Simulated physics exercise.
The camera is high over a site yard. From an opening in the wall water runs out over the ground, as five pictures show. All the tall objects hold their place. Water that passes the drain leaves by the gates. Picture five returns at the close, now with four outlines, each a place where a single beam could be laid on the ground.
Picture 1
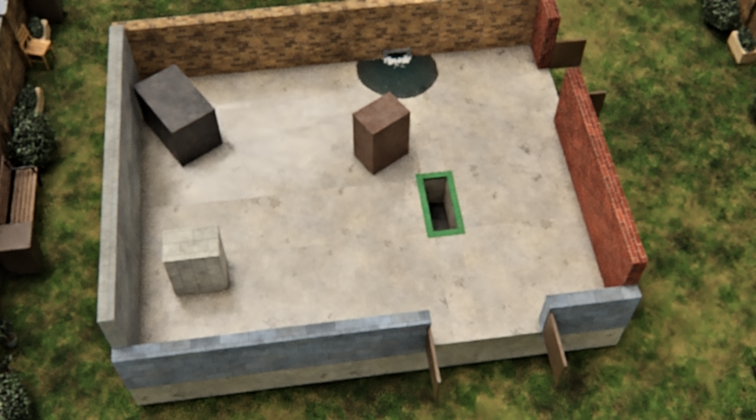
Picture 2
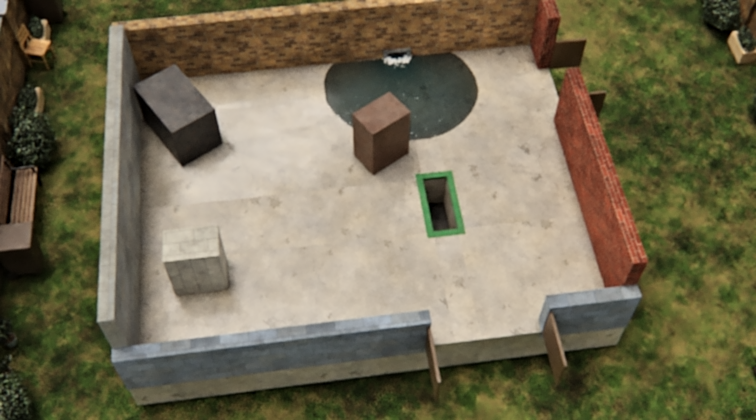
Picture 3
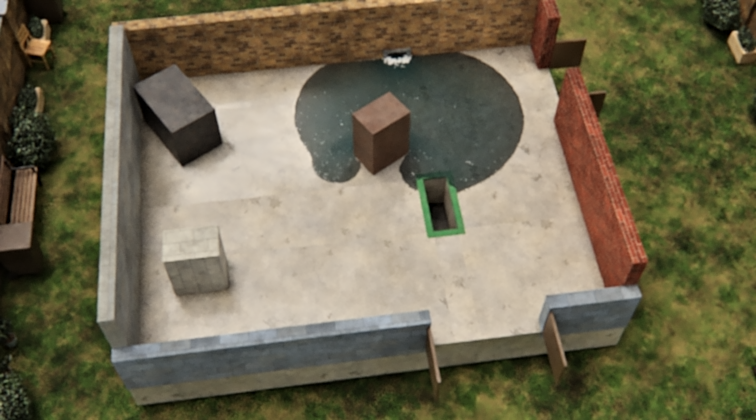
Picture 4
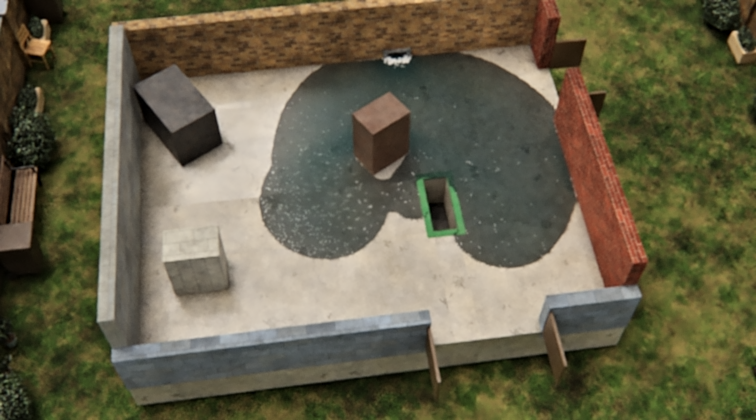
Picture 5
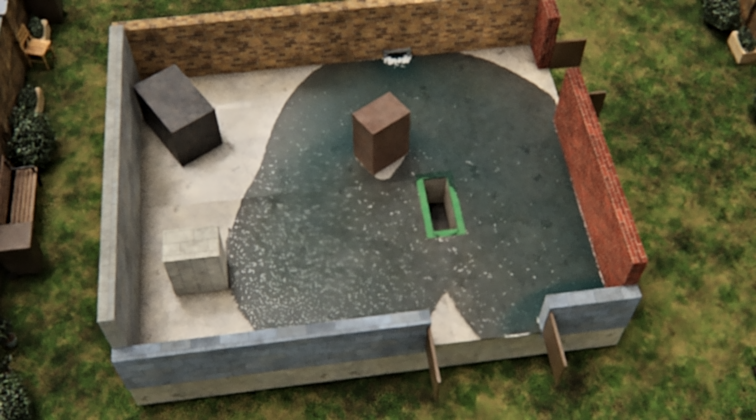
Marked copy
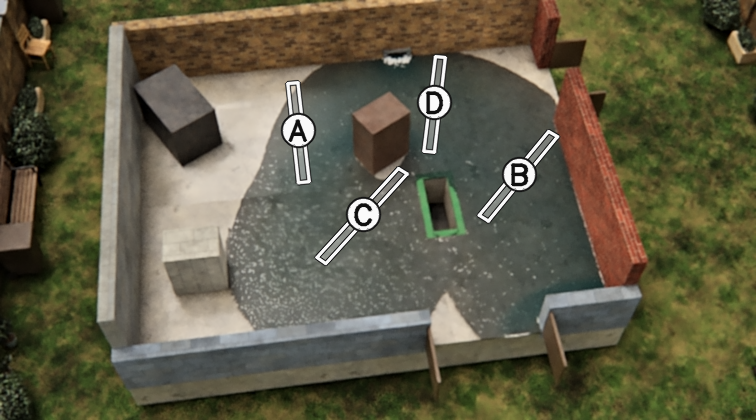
A walled yard with three blocks standing on its pale floor slowly flooded as dark water spread from the back wall, flowed around the brown block, reached the green-edged drain and covered most of the ground.
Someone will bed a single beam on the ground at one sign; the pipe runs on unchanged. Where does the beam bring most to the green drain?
B.
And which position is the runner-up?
D it is.
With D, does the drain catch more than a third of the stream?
No.
In white, A from (303, 182) to (292, 83); B from (483, 218) to (553, 134); C from (321, 260) to (402, 171); D from (429, 151) to (440, 57).
For position A, about 15 % of the stream goes into the green drain, about 83 % out by the gates.
For position B, about 44 % of the stream goes into the green drain, about 54 % out by the gates.
For position C, about 15 % of the stream goes into the green drain, about 84 % out by the gates.
For position D, about 22 % of the stream goes into the green drain, about 75 % out by the gates.
